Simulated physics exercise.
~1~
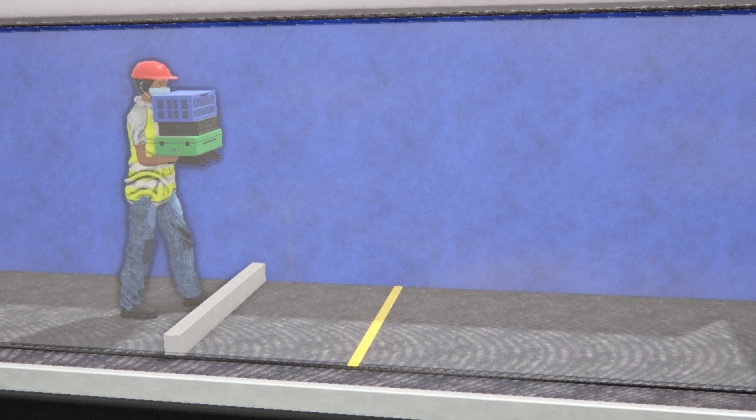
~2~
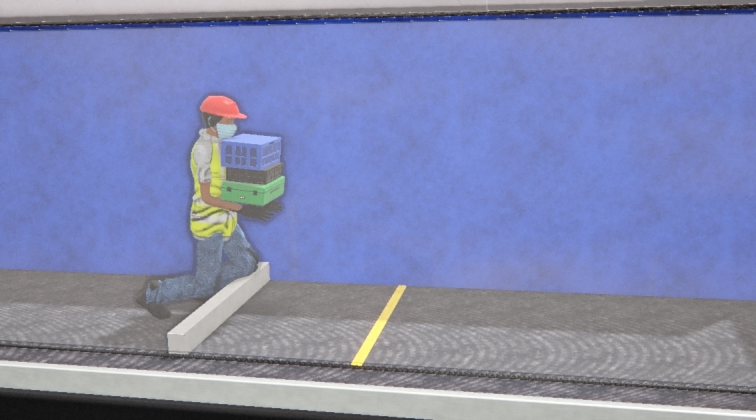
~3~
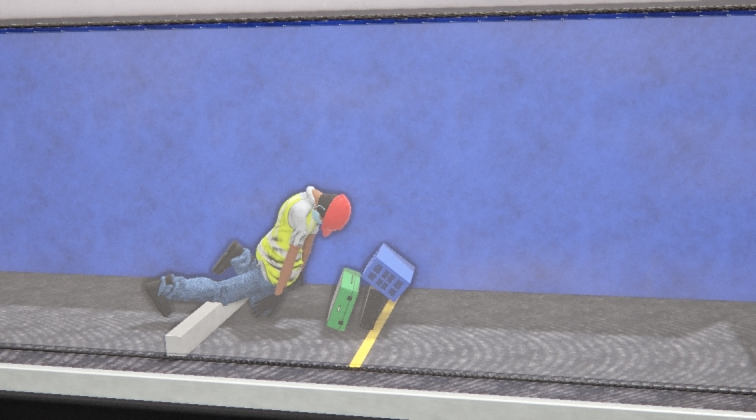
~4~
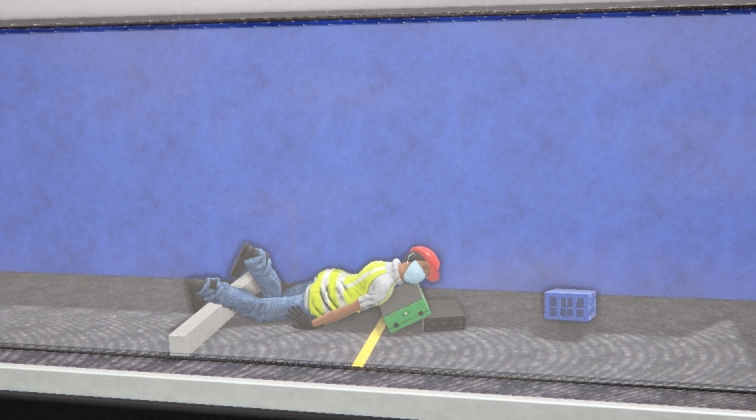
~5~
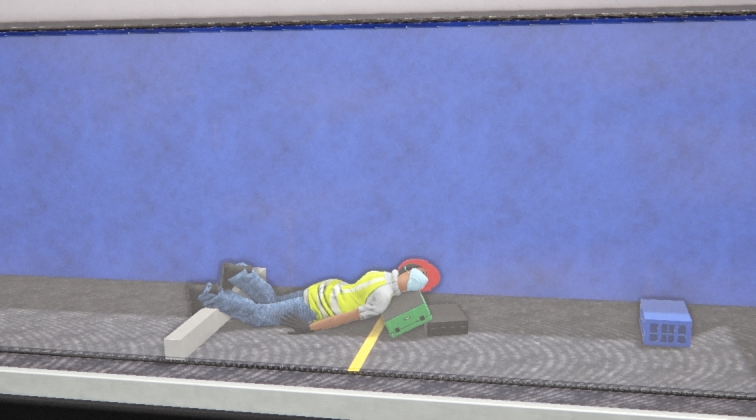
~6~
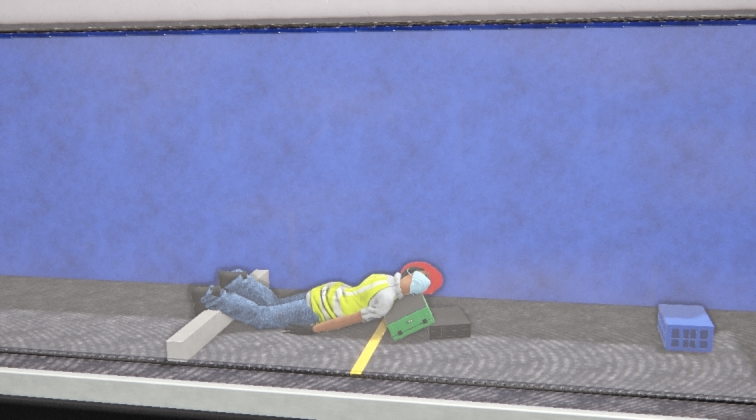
A grey floor before a blue wall is seen from the side by a slightly swaying camera, with a pale rail at left and a yellow line to its right. A masked courier in a red helmet, yellow vest and jeans holds a blue crate, a black crate and a green toolbox. The courier sinks to the knees at the rail, then pitches right over it as the load tumbles ahead. The body lands face down while the blue crate slides far right. Finally the courier lies with head past the line, against the green toolbox and black crate, all three containers beyond it.
